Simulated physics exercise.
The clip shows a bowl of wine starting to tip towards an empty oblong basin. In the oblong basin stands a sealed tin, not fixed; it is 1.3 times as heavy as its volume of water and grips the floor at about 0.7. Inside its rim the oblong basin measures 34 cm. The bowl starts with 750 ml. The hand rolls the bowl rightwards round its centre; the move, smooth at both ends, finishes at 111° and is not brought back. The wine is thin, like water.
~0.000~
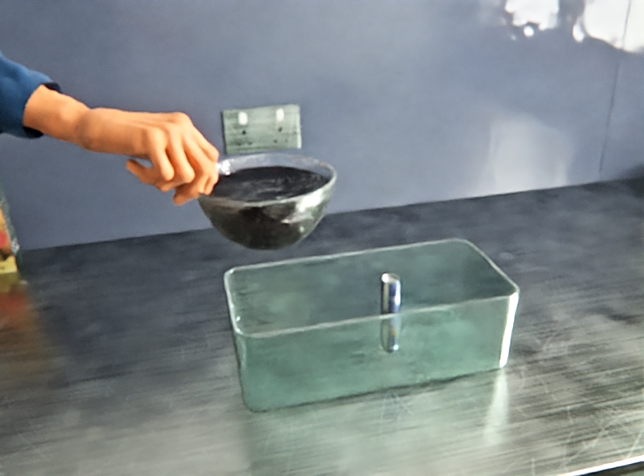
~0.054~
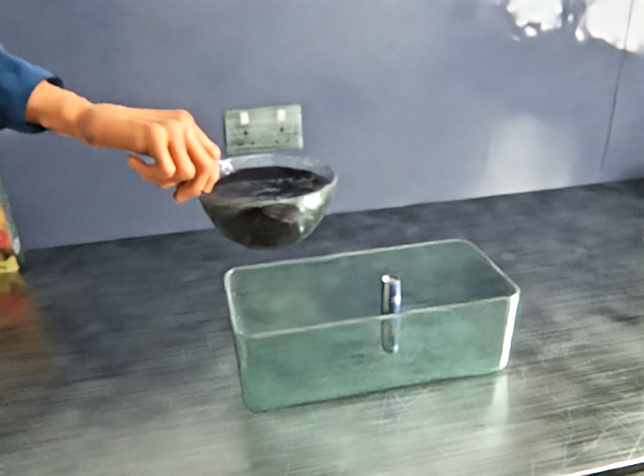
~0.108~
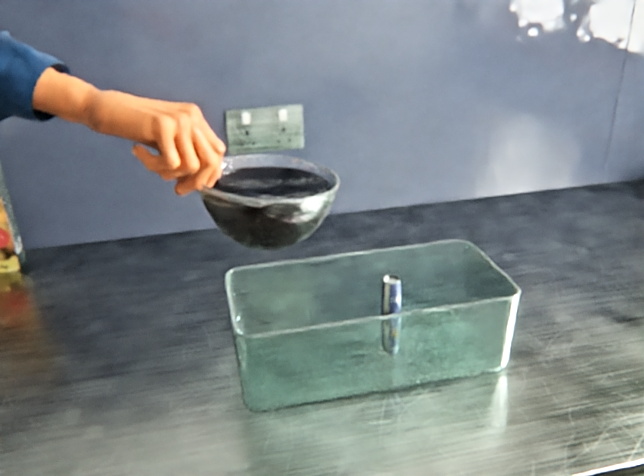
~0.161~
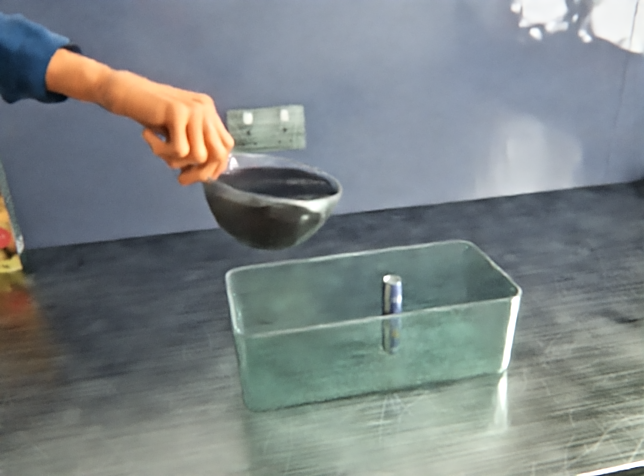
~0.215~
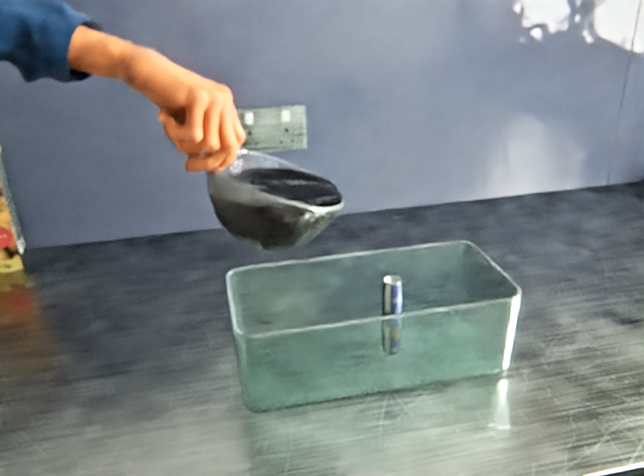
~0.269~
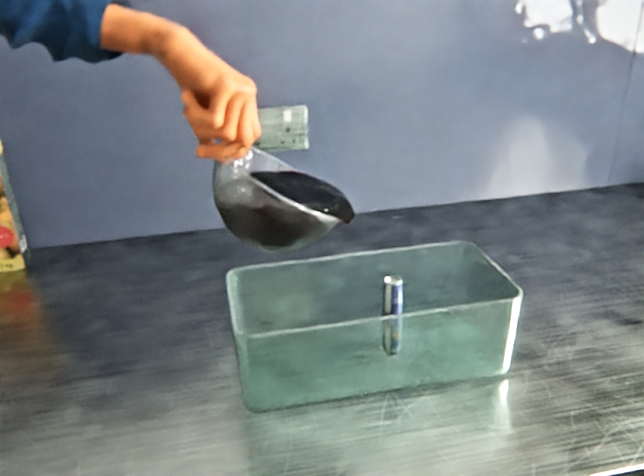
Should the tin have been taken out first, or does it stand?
It goes over.
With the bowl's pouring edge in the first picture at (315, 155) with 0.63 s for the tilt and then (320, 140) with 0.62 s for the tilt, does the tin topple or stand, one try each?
First it goes over; then it goes over.
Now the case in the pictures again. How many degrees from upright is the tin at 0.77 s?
About 35°.
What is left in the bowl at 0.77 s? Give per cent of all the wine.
Near 0 in a hundred.
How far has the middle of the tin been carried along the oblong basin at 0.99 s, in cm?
Some 7 cm.
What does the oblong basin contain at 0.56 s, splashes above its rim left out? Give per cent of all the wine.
Some 66 per cent.
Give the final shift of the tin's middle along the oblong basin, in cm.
About 7.0 cm.
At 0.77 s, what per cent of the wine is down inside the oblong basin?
Near 100 in a hundred.
After 0.56 s the tilt is 96° and 10 per cent is still to pour; the tin stands where it began.
After 0.77 s the tilt is 111° and 0 per cent is still to pour; the tin leans 34°.
After 0.99 s the tilt is 111° and 0 per cent is still to pour; the tin lies on its side.
After 1.23 s the tilt is 111° and 0 per cent is still to pour; the tin lies on its side.
In the end the tin lies on its side.
